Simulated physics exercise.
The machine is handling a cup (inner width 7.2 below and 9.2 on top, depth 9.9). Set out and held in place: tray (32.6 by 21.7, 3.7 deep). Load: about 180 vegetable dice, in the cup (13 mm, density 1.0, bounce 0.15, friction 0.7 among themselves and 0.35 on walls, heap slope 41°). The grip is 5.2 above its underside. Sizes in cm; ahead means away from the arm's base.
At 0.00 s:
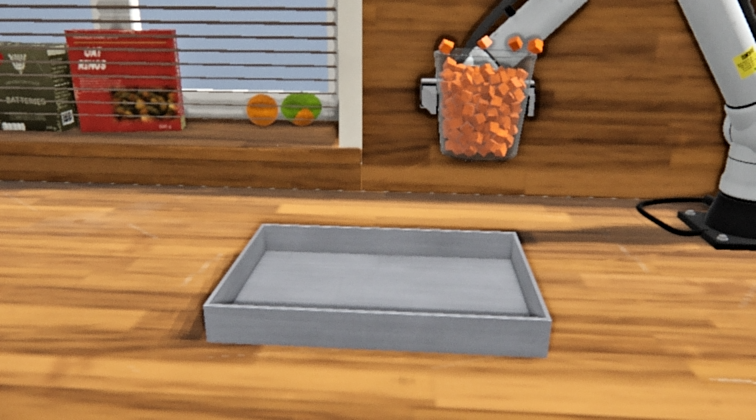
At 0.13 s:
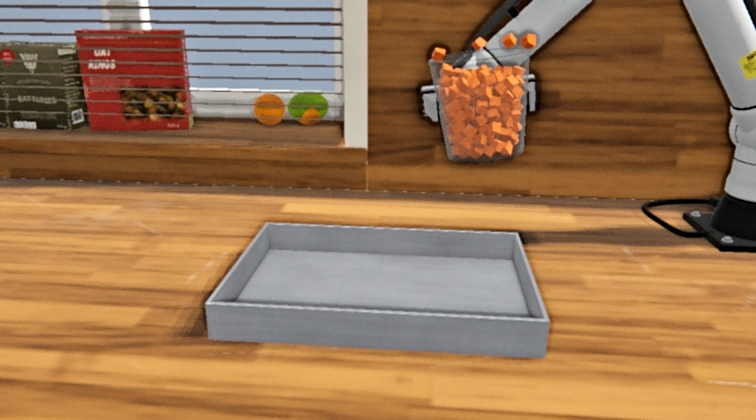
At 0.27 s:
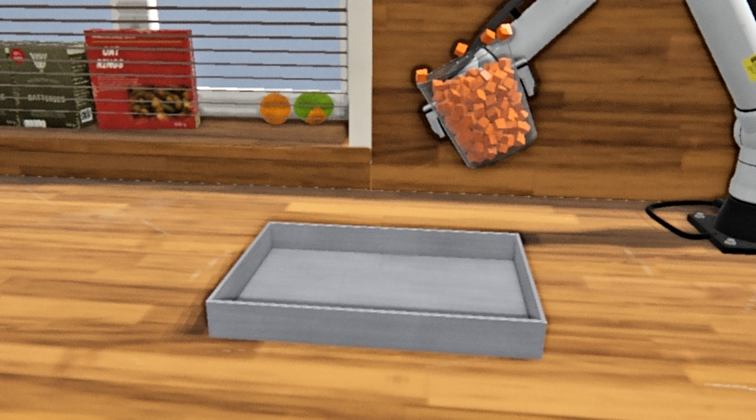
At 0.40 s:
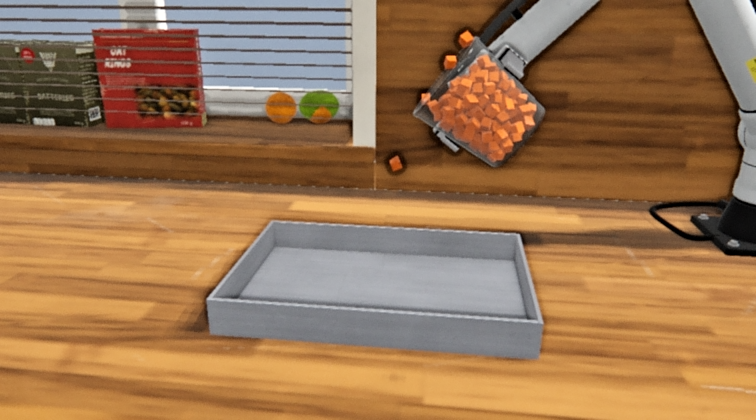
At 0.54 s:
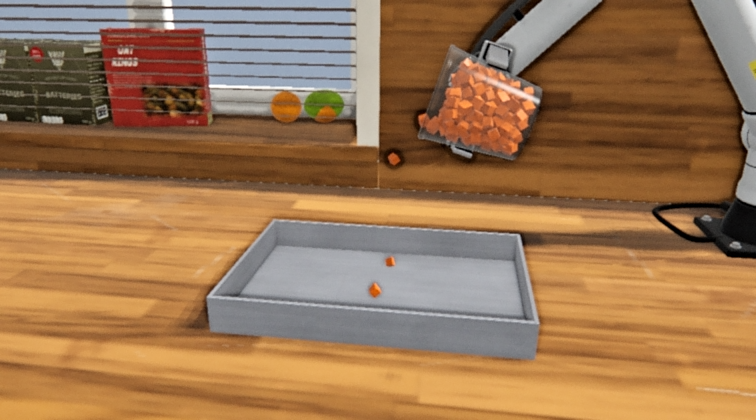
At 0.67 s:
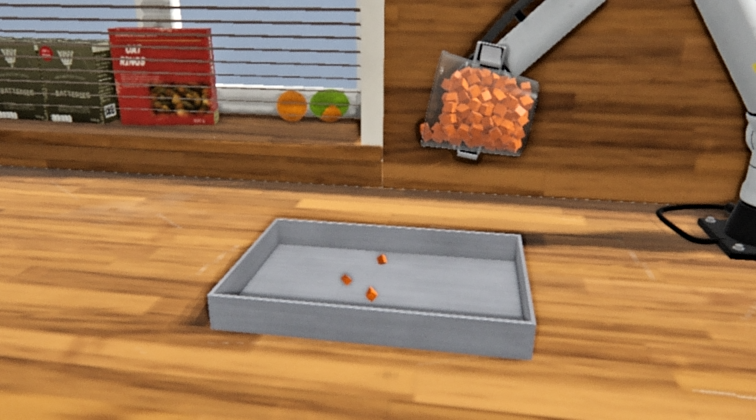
In this clip, a robotic arm tips a clear cup heaped with orange cubes to the left above a gray tray on a wooden surface, and three cubes drop into the tray while most remain in the cup.
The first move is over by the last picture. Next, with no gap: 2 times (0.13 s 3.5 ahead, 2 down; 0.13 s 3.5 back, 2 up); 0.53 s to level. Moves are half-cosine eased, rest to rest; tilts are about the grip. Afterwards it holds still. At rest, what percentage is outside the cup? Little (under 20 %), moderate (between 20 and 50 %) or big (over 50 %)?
A moderate share, between 20 and 50 %, ends outside the cup.
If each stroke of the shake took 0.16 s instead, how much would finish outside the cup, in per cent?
In that case some 25 per cent.
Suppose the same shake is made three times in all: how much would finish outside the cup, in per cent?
In that case some 45 per cent.
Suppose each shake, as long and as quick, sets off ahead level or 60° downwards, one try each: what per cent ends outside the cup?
Some 65 and 15 per cent.
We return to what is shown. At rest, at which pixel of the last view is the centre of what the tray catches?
At about (346, 285).
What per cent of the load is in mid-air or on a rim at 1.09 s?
About 2 per cent.
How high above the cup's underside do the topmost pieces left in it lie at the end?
About 9.0 cm.
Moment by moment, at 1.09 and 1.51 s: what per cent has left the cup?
About 25, 35.
After 1.09 s, tilted 80° forward, highest piece 22 above the table; 143 in the cup, 39 in the tray, 3 in flight or on a rim.
After 1.51 s, tilted 27° forward, highest piece 25 above the table; 118 in the cup, 66 in the tray, 1 in flight or on a rim.
After 1.92 s, level, highest piece 26 above the table; 118 in the cup, 67 in the tray.
After 2.97 s, level, highest piece 26 above the table; 118 in the cup, 67 in the tray.
In the end, 118 in the cup, 67 in the tray. That is 36 % outside the cup.
